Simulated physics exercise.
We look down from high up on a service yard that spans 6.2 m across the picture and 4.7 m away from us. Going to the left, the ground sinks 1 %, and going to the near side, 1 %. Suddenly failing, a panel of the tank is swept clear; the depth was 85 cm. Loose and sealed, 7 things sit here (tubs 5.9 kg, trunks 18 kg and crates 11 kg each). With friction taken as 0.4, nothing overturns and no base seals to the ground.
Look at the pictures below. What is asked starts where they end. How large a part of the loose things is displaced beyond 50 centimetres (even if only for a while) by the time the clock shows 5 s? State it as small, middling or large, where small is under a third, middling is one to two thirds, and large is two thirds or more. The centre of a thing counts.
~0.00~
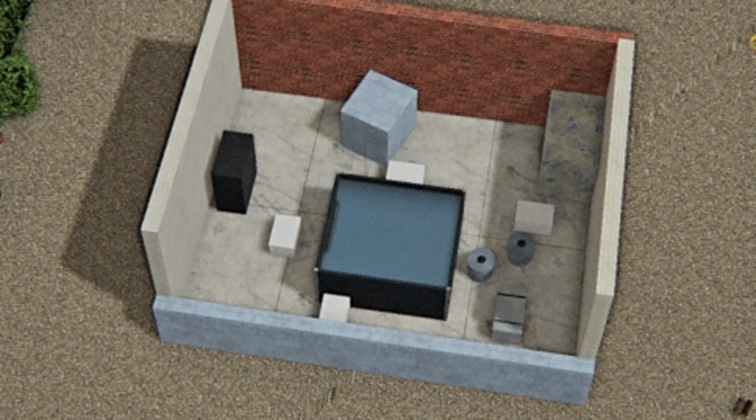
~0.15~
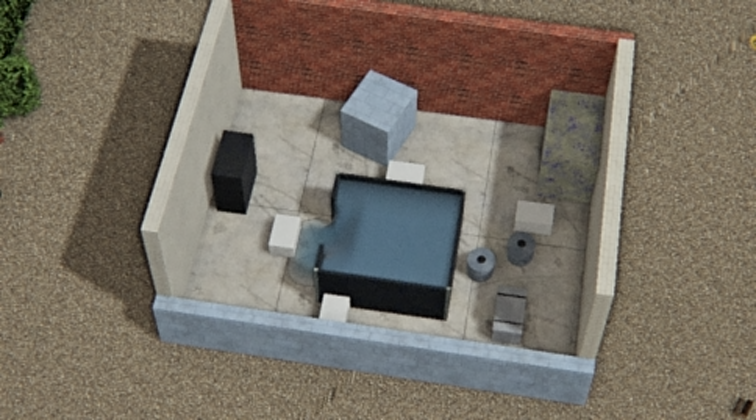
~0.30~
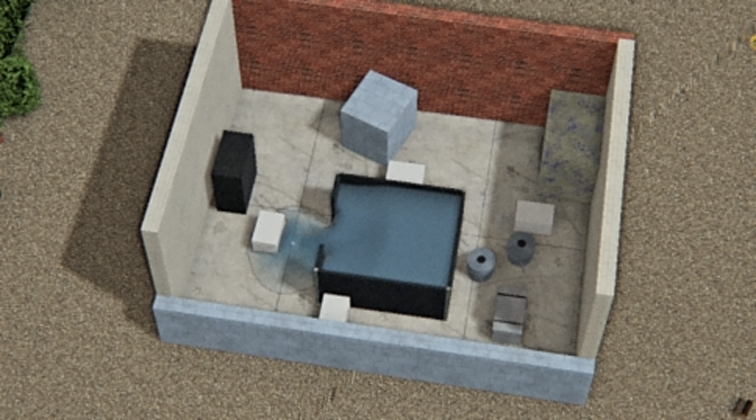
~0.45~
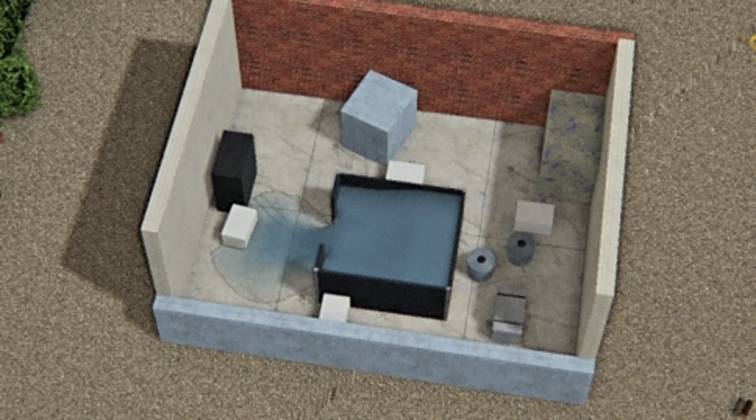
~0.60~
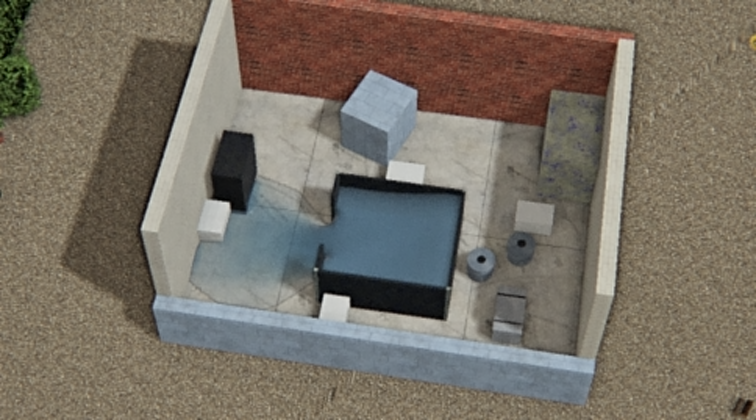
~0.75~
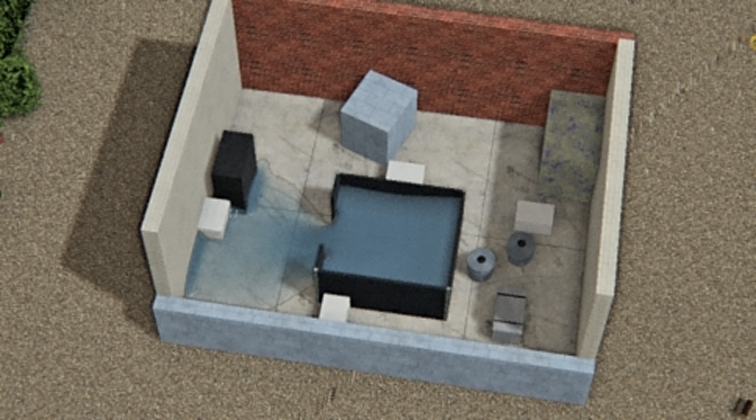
Middling.
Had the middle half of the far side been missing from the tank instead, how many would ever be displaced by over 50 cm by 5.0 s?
Result: 6 of them.
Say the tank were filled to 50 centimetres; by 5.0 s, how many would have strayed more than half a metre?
The answer would then be 2.
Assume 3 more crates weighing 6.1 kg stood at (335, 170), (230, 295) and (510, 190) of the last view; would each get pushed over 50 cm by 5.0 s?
Answers in order are crosses the line, crosses the line and does not cross.
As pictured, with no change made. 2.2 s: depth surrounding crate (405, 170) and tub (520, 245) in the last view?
Around 0 cm and 0 cm.
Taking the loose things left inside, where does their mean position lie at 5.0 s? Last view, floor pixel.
Near (461, 242).
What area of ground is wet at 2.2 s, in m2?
My estimate is roughly 13 m2.
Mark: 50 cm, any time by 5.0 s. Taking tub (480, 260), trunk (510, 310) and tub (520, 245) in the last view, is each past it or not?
Within the mark, beyond the mark, within the mark.
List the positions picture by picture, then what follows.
The first frame shows a crate at (285, 231) rests on the ground; a tub at (482, 260) rests on the ground; water covers 3.5 m2; 0 of 7 have shifted.
The second frame shows a crate at (285, 231) rests on the ground; a tub at (482, 260), on the bottom; 4.2 m2 under water; 0 of 7 have shifted.
The third frame shows a crate at (268, 227), on the bottom, 27 cm from its start; a tub at (482, 260) rests on the ground; water covers 5.0 m2; 1 of 7 have shifted.
The fourth frame shows a crate at (239, 222) rests on the ground, 76 cm from its start; a tub at (482, 260) rests on the ground; water covers 6.2 m2; 1 of 7 have shifted.
The fifth frame shows a crate at (213, 216), on the bottom, 120 cm from its start; a tub at (482, 260), on the bottom; 7.3 m2 under water; 1 of 7 have shifted.
The sixth frame shows a crate at (213, 214), afloat, 120 cm from its start; a tub at (482, 260), on the bottom; water covers 7.9 m2; 1 of 7 have shifted.
After 1.1 s 1 of 7 are over 50 cm from their spots; 1 afloat.
After 2.2 s 1 of 7 are over 50 cm from their spots; 1 afloat.
After 3.5 s 2 of 7 are over 50 cm from their spots; 2 afloat.
After 5.0 s 3 of 7 are over 50 cm from their spots, and 3 have been at some point; 2 afloat.
